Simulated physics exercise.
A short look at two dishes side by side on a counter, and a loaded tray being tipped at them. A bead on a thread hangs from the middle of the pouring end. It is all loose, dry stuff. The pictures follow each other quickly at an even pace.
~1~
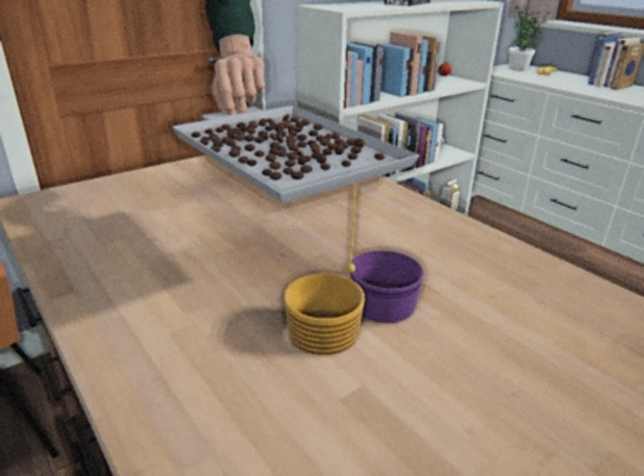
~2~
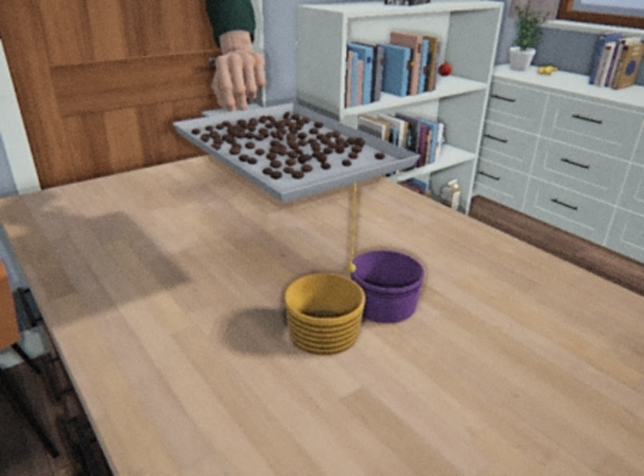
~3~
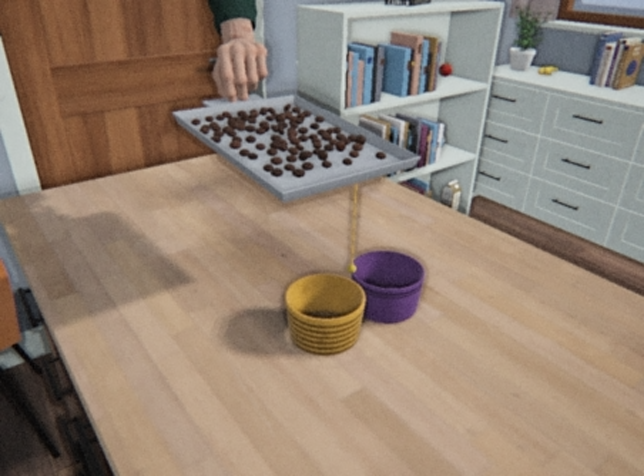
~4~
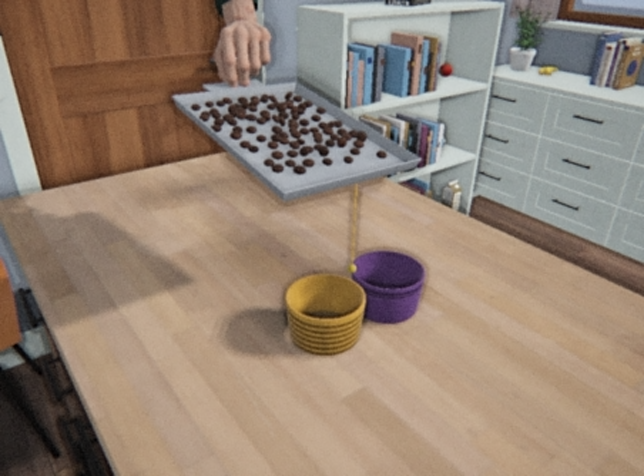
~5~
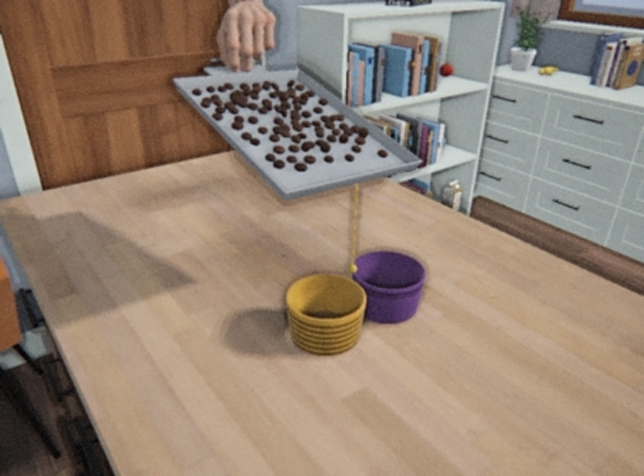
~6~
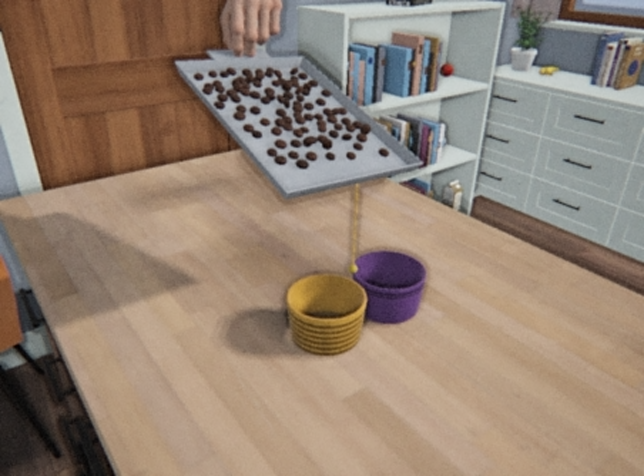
In a room with a wooden door, white bookshelves and pale drawers, a light wooden table is seen from above at an angle. A ribbed mustard-yellow dish stands left of a purple one, below a grey tray of dark brown drops with a beaded thread hanging from its near end. A hand gradually raises the tray's far end, steepening its slope, while the dishes and camera stay still.
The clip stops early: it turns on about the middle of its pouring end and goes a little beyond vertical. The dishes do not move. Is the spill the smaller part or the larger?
The two hold less than half of the load.
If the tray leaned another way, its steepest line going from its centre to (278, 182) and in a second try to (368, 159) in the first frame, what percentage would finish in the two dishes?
About 30 and 40 per cent.
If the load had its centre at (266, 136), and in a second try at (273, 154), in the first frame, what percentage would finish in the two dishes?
About 30 and 40 per cent.
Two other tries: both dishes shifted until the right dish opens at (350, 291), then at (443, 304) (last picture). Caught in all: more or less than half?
The first try: Less than half. The second: Under half.
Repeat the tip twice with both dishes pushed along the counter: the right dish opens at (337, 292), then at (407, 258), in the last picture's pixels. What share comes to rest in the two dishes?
First some 10, then 30 per cent.
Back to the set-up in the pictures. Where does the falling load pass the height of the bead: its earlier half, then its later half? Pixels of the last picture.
Early half (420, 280), late half (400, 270).
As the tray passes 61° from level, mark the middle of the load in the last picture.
At about (372, 155).
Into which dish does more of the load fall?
Fuller: The right one.
Just after the last frame, tray tipped steeply; almost all on the tray; about a tenth in the air.
A moment on, tray tipped right over; about a tenth on the tray; about a tenth in the left dish; roughly a quarter in the right dish; roughly two thirds outside both; about a tenth in the air.
Further on, tray tipped past a quarter turn; about a tenth in the left dish; roughly a quarter in the right dish; roughly two thirds outside both.
When it is over, tray tipped past a quarter turn; about a tenth in the left dish; roughly a quarter in the right dish; roughly two thirds outside both.
